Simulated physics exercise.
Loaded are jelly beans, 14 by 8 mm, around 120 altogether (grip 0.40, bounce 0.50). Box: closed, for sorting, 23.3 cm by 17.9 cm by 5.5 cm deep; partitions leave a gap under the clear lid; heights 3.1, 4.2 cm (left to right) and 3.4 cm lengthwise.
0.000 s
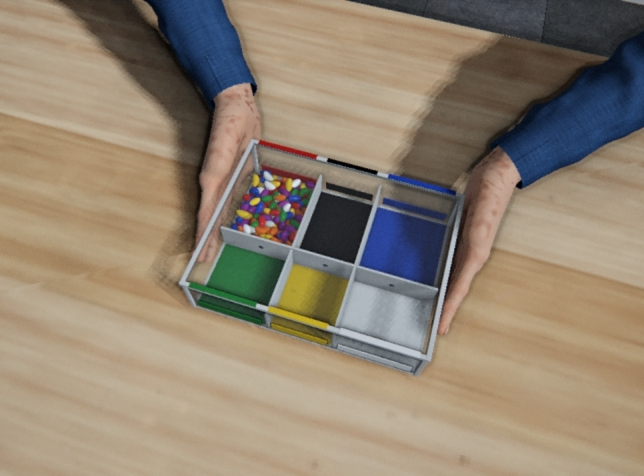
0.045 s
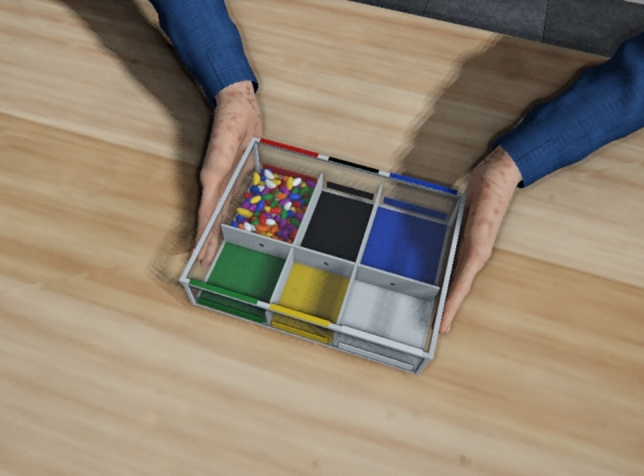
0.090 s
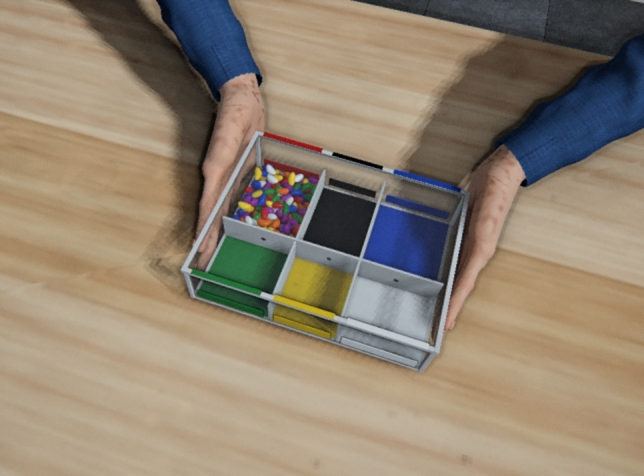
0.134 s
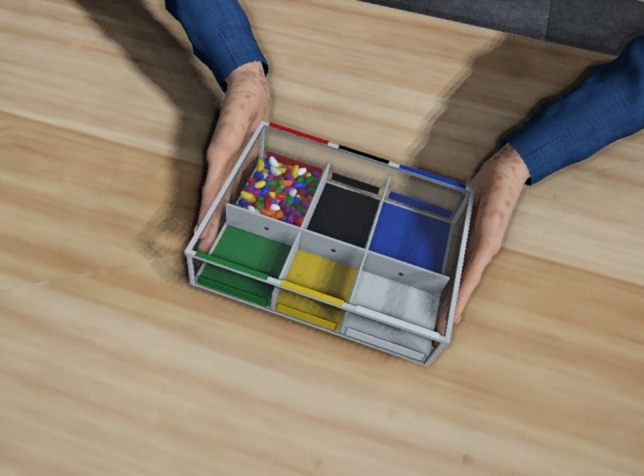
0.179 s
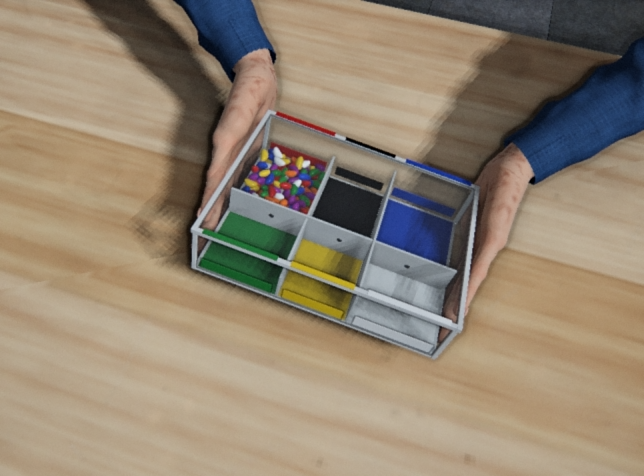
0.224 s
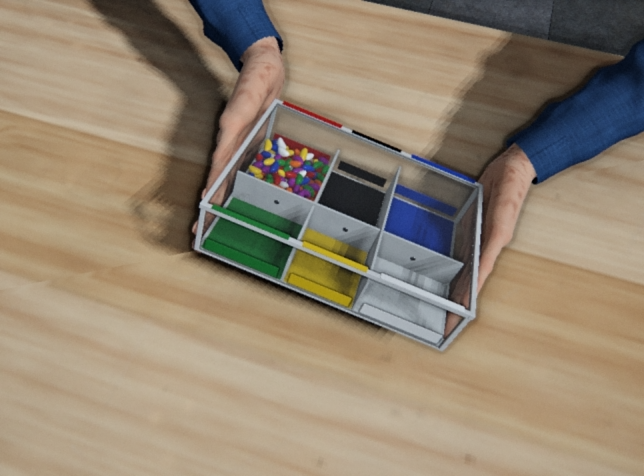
Two hands lifting and steadily tilting a clear-lidded, six-compartment box on a wooden table, with colourful beans filling the red back-left section.
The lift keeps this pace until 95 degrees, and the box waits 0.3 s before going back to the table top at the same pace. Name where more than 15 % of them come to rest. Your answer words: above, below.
Red compartment - above; blue compartment - below; green compartment - below; yellow compartment - below; white compartment - below; black compartment - above.
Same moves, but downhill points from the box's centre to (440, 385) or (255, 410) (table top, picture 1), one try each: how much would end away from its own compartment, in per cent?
Estimate: Some 95 % and some 80 % respectively.
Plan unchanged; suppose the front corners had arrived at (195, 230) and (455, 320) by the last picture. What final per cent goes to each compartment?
Each compartment ends with, in per cent, red 80, blue 0, green 0, yellow 0, white 0 and black 20.
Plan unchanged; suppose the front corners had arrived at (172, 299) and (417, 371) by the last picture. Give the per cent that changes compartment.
Estimate: Around 65 %.
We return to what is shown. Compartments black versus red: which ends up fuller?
I'd say the red side has more in it.
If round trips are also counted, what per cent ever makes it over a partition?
Estimate: Around 40 %.
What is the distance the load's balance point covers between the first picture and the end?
Displacement: Near 5.0 cm.
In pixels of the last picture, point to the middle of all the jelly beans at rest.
My guess is close to (312, 196).
After 1.06 s, tilt 95 degrees; red 70 %, blue 5 %, black 30 %.
After 1.61 s, tilt 50 degrees; red 60 %, blue 5 %, black 35 %.
After 2.22 s, tilt 0 degrees; red 60 %, blue 5 %, black 35 %.
At rest (2.8 s), red 60 %, blue 5 %, green 0 %, yellow 0 %, white 0 %, black 35 %.
